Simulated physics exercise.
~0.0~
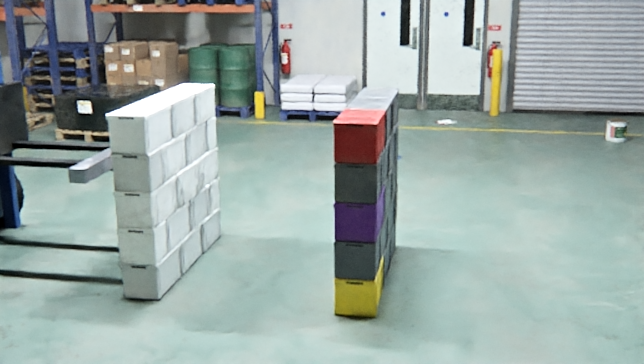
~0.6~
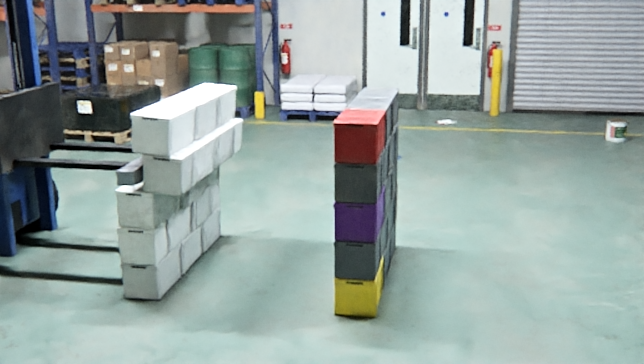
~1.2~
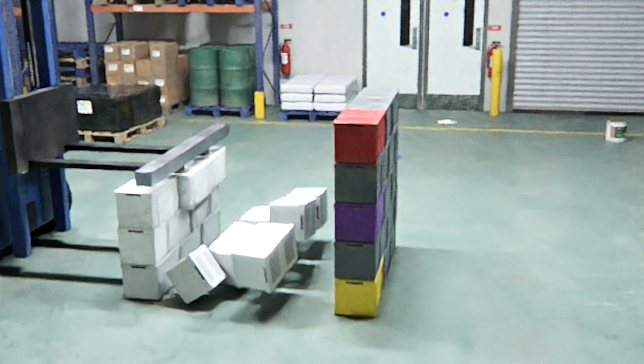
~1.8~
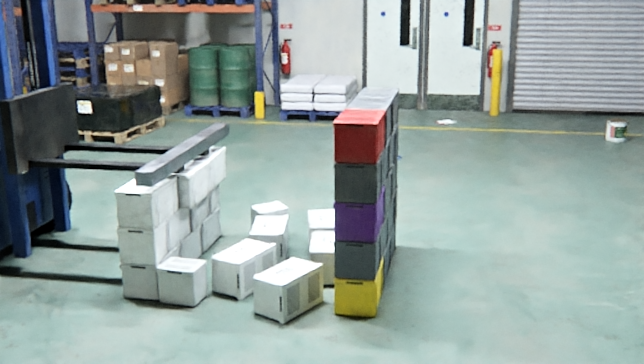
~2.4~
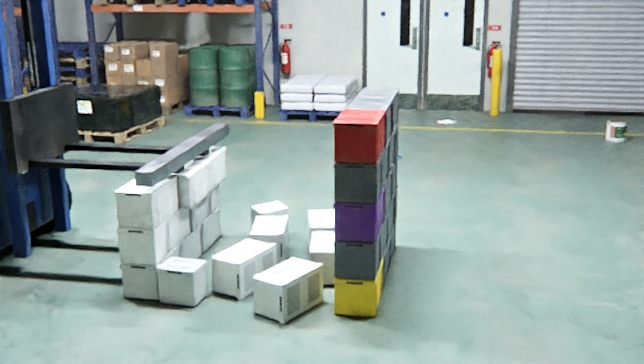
In a warehouse with a pale green floor, seen from slightly above, two walls of stacked lidded totes stand apart, with shelving, drums and white doors behind. The left wall is white, while the right one is dark grey with a red tote on top, a purple one midway and a yellow one at the bottom. A blue lift truck at the left moves right, pushing a grey beam into the white wall. Its upper totes slide, then tumble into the gap. The truck stops, leaving several white totes scattered on the floor, the lower part standing and the right wall upright.
